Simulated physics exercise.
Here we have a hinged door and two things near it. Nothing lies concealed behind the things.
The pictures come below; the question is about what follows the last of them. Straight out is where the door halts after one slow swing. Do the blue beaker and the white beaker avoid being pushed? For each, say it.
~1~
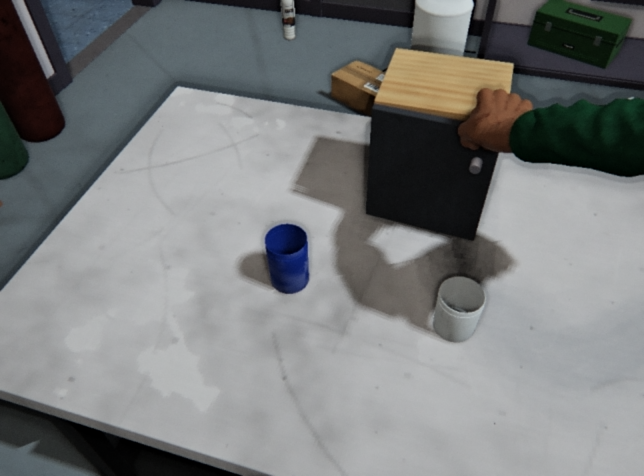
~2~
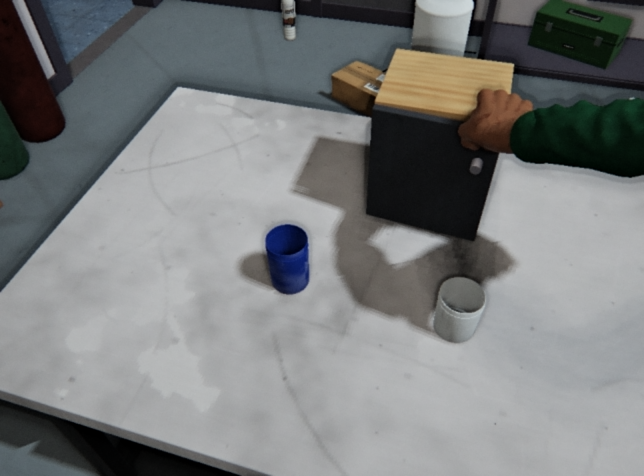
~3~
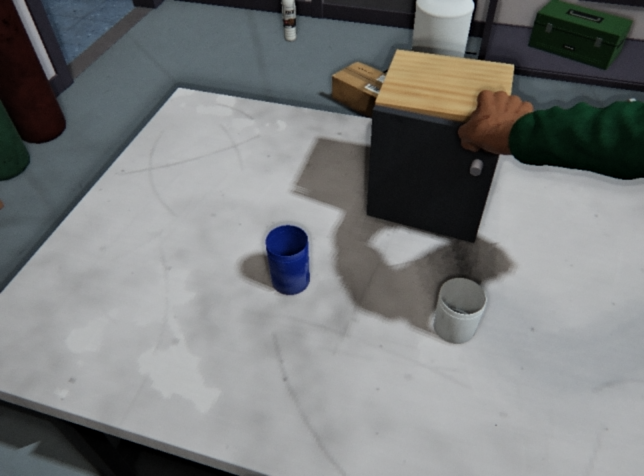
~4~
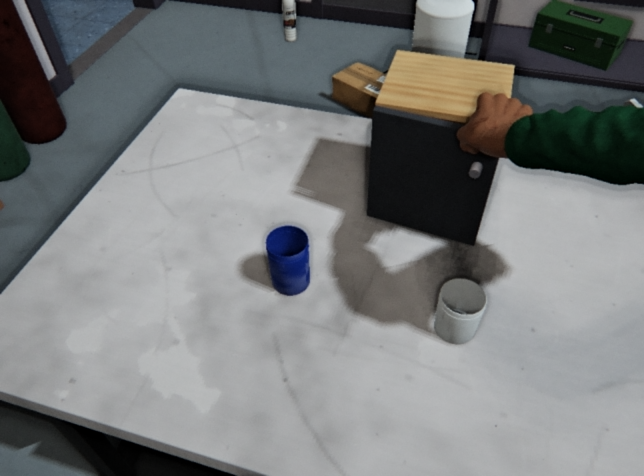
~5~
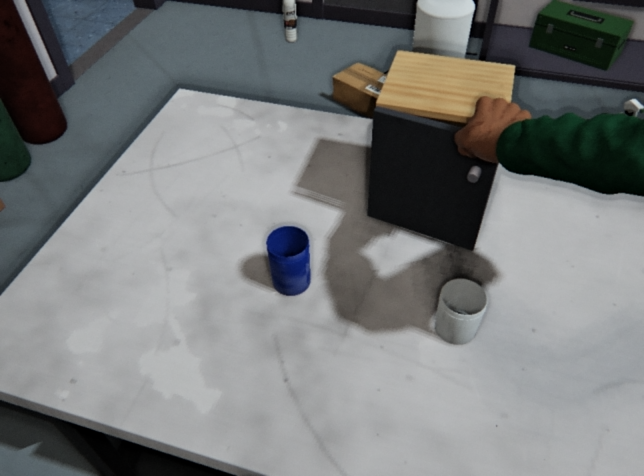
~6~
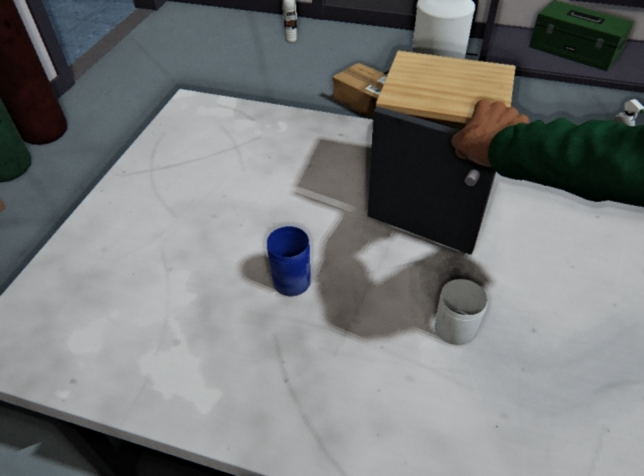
Answer: The blue beaker avoids it; the white beaker avoids it.
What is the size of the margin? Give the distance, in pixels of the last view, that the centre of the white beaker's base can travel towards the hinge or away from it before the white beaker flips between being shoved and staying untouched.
Shift: 24 px, direction up.
Then, 0.68 s past the last view, door 37° open; blue beaker at rest near (290, 262); white beaker at rest near (459, 313).
Then, 1.52 s past the last view, door 67° open; blue beaker at rest near (290, 262); white beaker at rest near (459, 313).
Then, 2.22 s past the last view, door 90° open; blue beaker at rest near (290, 262); white beaker at rest near (459, 313).
Finally, the blue beaker escapes contact, near (290, 262); the white beaker escapes contact, near (459, 313).
